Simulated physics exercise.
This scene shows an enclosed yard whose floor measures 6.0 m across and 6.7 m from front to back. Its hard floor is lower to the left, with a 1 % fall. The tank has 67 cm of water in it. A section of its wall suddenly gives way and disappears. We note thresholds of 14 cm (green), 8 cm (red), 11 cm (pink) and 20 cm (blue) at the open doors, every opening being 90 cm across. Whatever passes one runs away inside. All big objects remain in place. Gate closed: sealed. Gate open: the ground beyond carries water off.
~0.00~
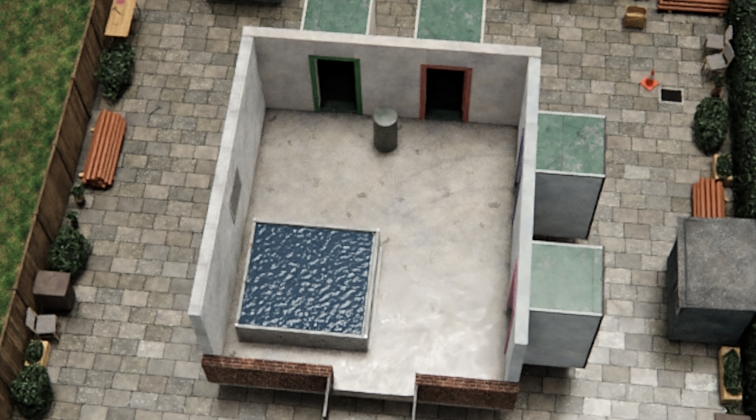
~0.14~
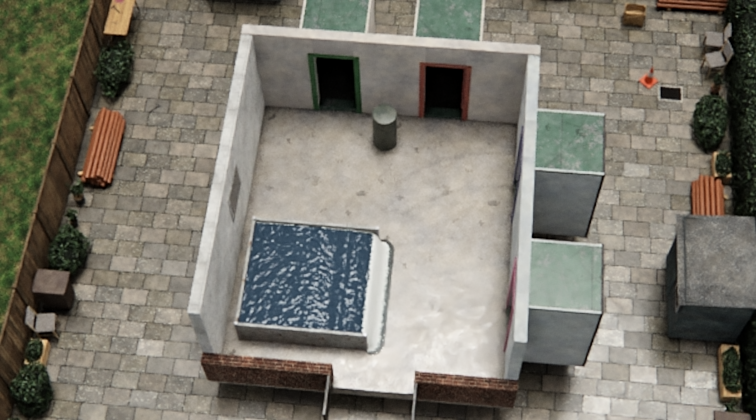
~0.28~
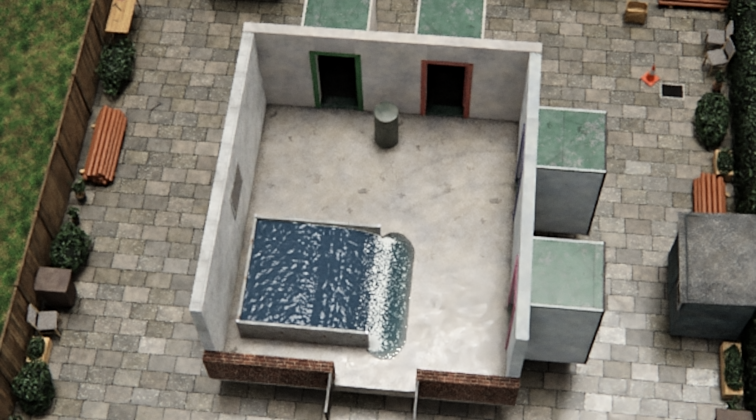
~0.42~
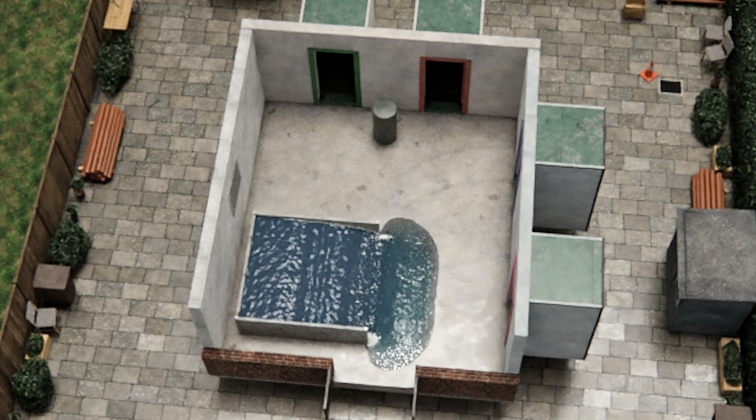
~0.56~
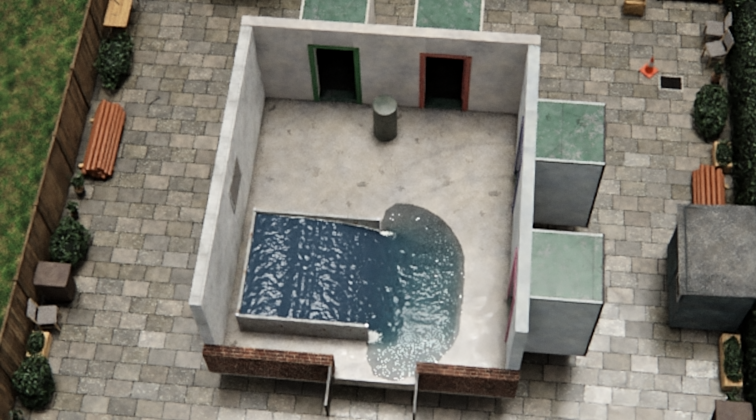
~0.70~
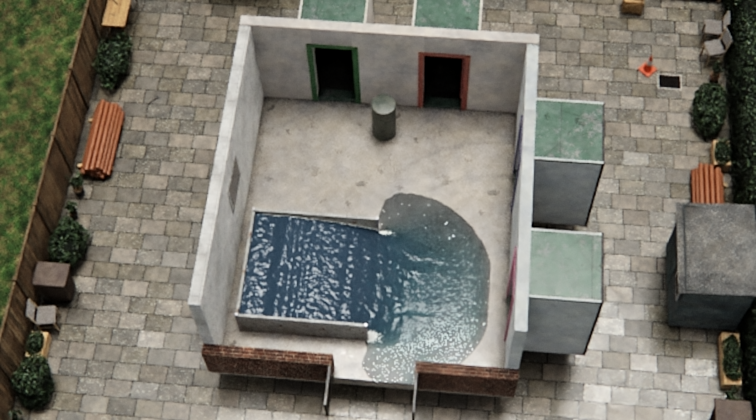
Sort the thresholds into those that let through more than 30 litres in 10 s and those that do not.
Sorted: Green door does not; red door lets more through; pink door lets more through; blue door does not.
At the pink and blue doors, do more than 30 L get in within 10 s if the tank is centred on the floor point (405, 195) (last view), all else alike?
Lab note: Pink door limit not exceeded; blue door limit exceeded.
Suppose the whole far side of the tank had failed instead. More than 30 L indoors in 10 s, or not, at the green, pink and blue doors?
The green door comes out more than that, the pink door less than that and the blue door less than that.
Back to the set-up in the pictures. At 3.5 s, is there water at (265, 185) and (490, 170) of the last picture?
I'd call them spared and then drenched.
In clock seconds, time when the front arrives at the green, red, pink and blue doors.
Arrival times: Green 4.0 seconds, red 3.0 seconds, pink 0.8 seconds, blue 1.4 seconds.
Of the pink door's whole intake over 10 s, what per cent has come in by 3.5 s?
Estimate: Around 80 per cent.
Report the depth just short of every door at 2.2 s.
In centimetres - green: 0, red: 0, pink: 39, blue: 20.
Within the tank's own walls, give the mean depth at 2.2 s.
The mean depth is some 29 cm.
After 1.4 s water covers 40 % of the floor and is deepest (38 cm) near (502, 372); green door not reached, red door not reached, pink door 29 cm at the sill, 65 L in, blue door not reached.
After 2.2 s water covers 45 % of the floor and is deepest (42 cm) near (504, 332); green door not reached, red door not reached, pink door 39 cm at the sill, 206 L in, blue door 20 cm at the sill, 0 L in.
After 3.5 s water covers 50 % of the floor and is deepest (34 cm) near (515, 125); green door not reached, red door 15 cm at the sill, 1 L in, pink door 30 cm at the sill, 438 L in, blue door 17 cm at the sill, 1 L in.
After 6.0 s water covers 85 % of the floor and is deepest (26 cm) near (415, 112); green door 8 cm at the sill, 0 L in, red door 18 cm at the sill, 75 L in, pink door 12 cm at the sill, 541 L in, blue door 8 cm at the sill, 1 L in.
After 10.0 s water covers 95 % of the floor and is deepest (18 cm) near (247, 201); green door 7 cm at the sill, 0 L in, red door 10 cm at the sill, 175 L in, pink door 3 cm at the sill, 543 L in, blue door 9 cm at the sill, 1 L in.
